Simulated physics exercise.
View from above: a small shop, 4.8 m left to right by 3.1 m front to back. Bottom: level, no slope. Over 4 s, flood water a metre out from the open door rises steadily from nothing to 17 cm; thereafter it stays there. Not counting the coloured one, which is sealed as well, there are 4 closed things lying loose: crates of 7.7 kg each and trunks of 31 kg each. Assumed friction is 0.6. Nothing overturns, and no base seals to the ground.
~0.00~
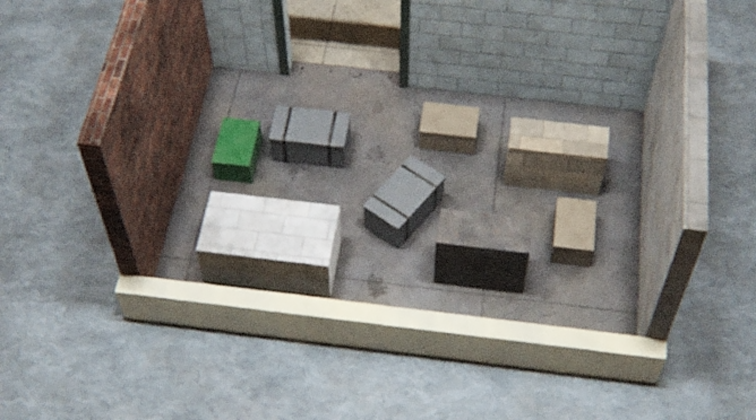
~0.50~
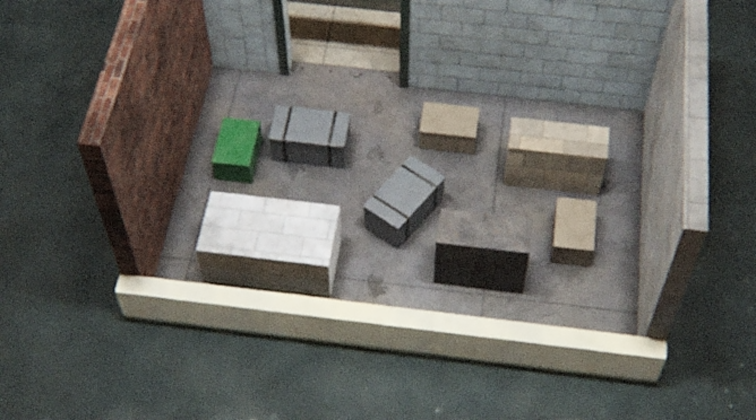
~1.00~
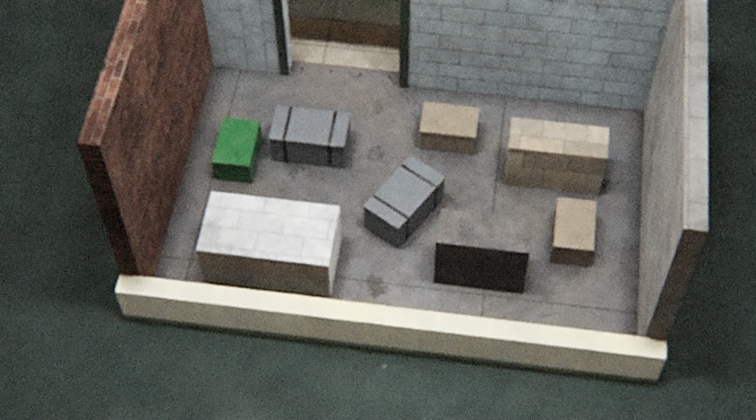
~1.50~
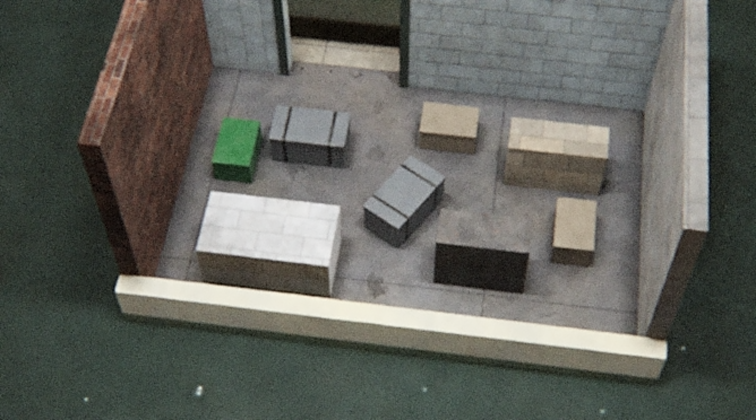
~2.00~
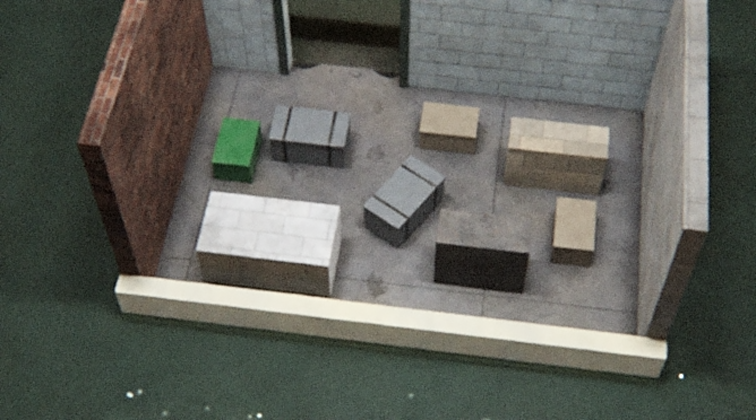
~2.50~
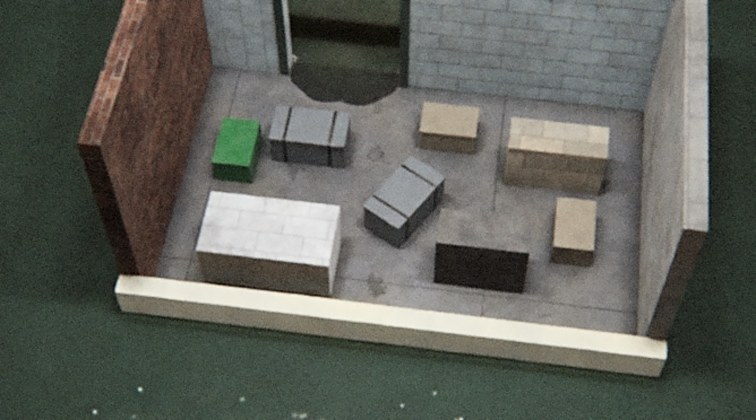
Dark water rose around the outside of a small walled shop, then crept in through the back doorway onto the floor, while the green crate and the other boxes and trunks inside stayed still.
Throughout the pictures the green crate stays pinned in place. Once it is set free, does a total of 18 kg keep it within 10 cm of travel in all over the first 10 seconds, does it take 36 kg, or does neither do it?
It takes 36 kg.
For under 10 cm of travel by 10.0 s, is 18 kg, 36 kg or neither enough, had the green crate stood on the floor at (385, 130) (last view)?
Outcome - success with heavier only.
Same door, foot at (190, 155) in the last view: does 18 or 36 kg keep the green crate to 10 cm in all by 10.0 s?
Result: Heavier option only.
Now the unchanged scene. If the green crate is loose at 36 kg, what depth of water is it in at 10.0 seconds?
About 10 cm.
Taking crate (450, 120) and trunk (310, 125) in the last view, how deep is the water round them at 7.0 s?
3 and 11 cm.
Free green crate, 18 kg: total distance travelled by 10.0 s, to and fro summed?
I'd say roughly 100 centimetres in all.
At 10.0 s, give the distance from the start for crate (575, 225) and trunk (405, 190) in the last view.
In that order: 30 cm, 30 cm.
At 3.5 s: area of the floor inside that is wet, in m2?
Flooded: Near 1.0 m2.
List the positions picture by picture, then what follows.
In the first frame, the green crate at (236, 141), on the bottom; 0.0 m2 under water; 0 of 5 have shifted.
In the second frame, the green crate at (236, 141) rests on the ground; water covers 0.0 m2; 0 of 5 have shifted.
In the third frame, the green crate at (236, 141) rests on the ground; 0.0 m2 under water; 0 of 5 have shifted.
In the fourth frame, the green crate at (236, 141) rests on the ground; 0.0 m2 under water; 0 of 5 have shifted.
In the fifth frame, the green crate at (236, 141) rests on the ground; 0.0 m2 under water; 0 of 5 have shifted.
In the sixth frame, the green crate at (236, 141) rests on the ground; 0.3 m2 under water; 0 of 5 have shifted.
After 3.5 s the green crate would be 0 cm from its start with 18 kg and 0 cm from its start with 36 kg; 0 cm of water round it then.
After 4.5 s the green crate would be 0 cm from its start with 18 kg and 0 cm from its start with 36 kg; 1 cm of water round it then.
After 7.0 s the green crate would be 29 cm from its start with 18 kg and 0 cm from its start with 36 kg; 6 cm of water round it then.
After 10.0 s the green crate would be 47 cm from its start with 18 kg and 0 cm from its start with 36 kg; 10 cm of water round it then.
